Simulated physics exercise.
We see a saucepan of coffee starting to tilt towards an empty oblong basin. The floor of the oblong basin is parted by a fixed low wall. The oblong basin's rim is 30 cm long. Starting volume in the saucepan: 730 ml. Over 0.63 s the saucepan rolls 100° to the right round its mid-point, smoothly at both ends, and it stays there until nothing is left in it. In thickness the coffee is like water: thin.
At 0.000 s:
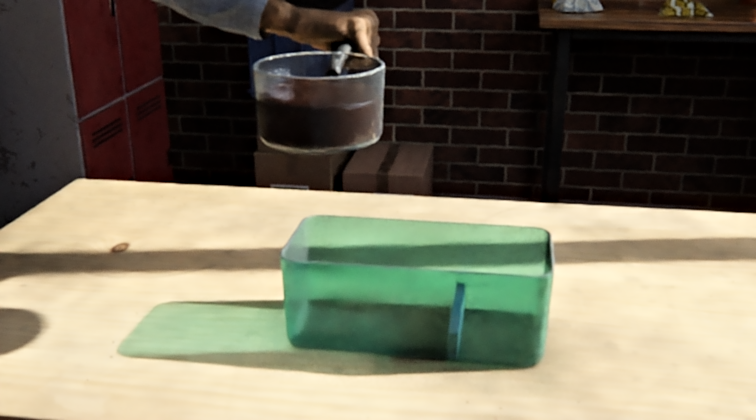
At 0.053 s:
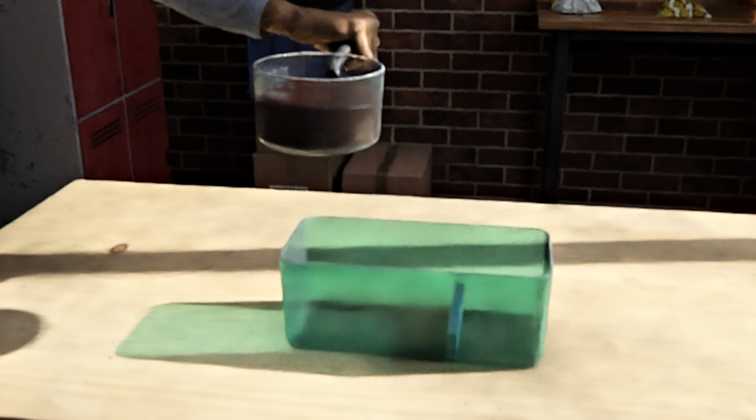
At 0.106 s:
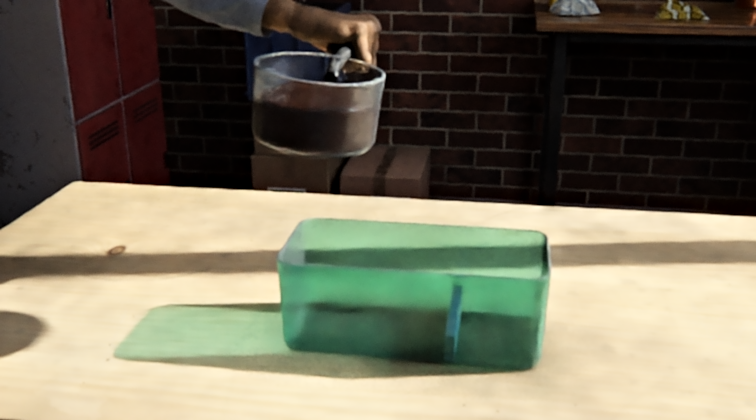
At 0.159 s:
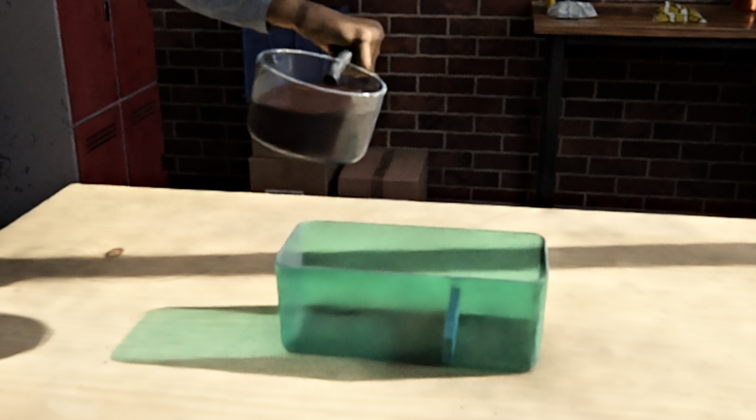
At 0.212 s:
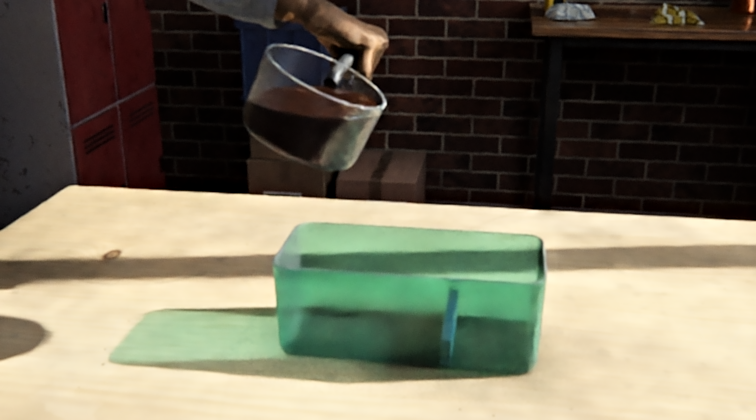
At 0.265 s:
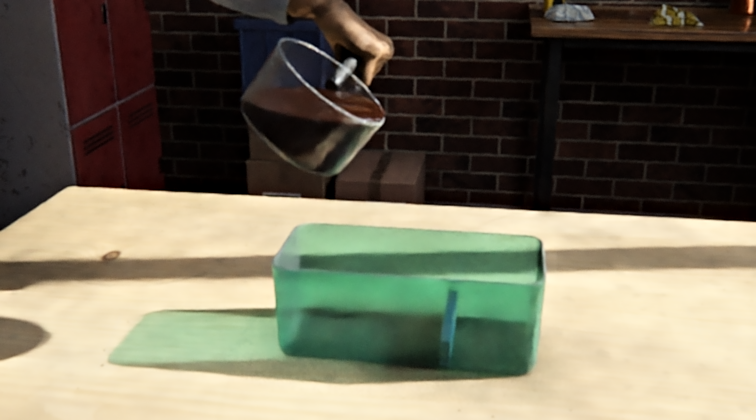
A glass saucepan of dark coffee tilting steadily to the right in a person's hand above a green oblong basin.
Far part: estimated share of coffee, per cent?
15 per cent.
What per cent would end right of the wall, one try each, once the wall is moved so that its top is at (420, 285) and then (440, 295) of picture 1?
Respectively close to 65 and 30 %.
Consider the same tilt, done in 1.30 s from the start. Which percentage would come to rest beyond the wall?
Then you'd be looking at around 30 in a hundred.
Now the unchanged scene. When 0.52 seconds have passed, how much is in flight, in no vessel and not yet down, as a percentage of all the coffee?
Near 46 per cent at that moment.
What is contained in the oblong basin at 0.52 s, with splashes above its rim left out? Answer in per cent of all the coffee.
The basin holds roughly 16 in a hundred parts at that moment.
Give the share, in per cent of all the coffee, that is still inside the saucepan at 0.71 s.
Around 12 percent of it.
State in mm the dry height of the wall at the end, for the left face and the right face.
About 8 mm left, about 22 mm right.
Then, 0.52 s in, the tilt is 93° and 37 per cent is still to pour, 16 is left of the wall and 0 right of it.
Then, 0.71 s in, the tilt is 100° and 11 per cent is still to pour, 69 is left of the wall and 9 right of it.
Then, 0.91 s in, the tilt is 100° and 2 per cent is still to pour, 76 is left of the wall and 12 right of it.
Then, 1.13 s in, the tilt is 100° and 0 per cent is still to pour, 80 is left of the wall and 15 right of it.
Finally, 80 per cent lies left of the wall, 15 right of it and 5 outside.
